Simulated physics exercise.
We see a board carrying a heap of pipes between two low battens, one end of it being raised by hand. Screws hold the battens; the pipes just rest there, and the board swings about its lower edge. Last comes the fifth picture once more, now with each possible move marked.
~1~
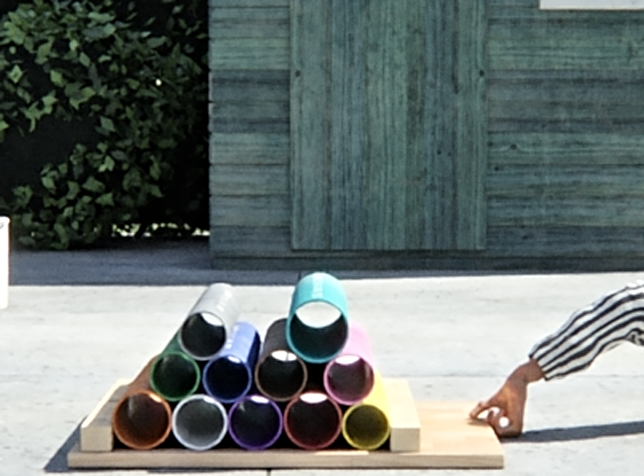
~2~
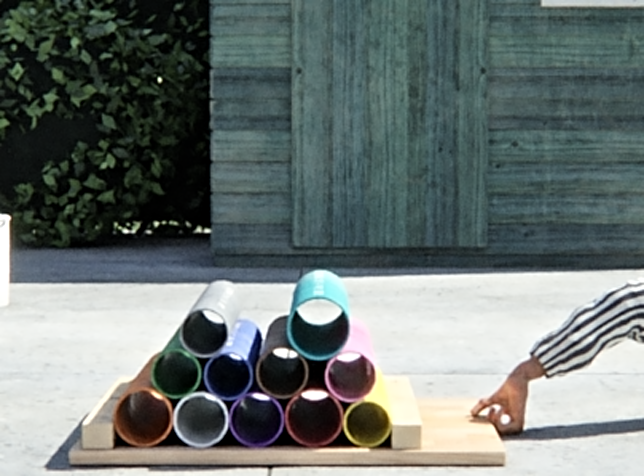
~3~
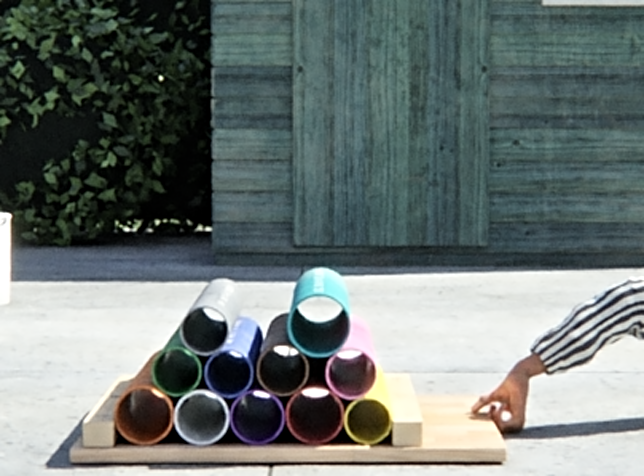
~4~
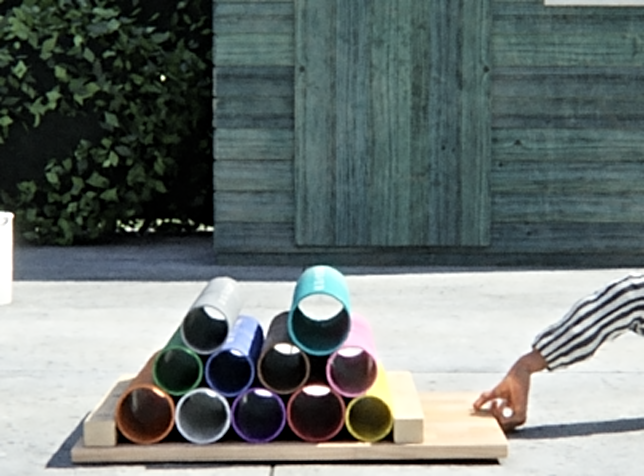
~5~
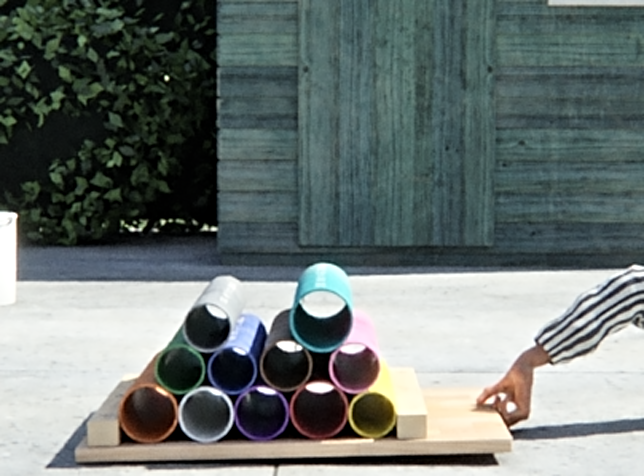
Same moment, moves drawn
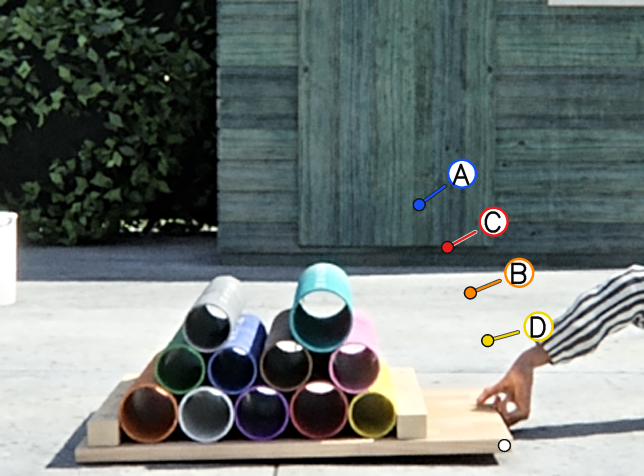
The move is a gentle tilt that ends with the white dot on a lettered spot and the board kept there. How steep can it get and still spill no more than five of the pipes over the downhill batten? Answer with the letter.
Lift it to A and no more.
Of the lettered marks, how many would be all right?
Four of them.
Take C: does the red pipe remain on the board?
The red pipe: Yes.
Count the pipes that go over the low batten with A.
With A, five.
On the copy, A at (419, 205); B at (471, 293); C at (448, 248); D at (488, 341); the white dot at (505, 446).
On A. First, board at 20°.
Then, board at 36°.
Finally, board at 36°, five over the low batten.
By contrast, B none over the low batten; C five over the low batten; D none over the low batten.
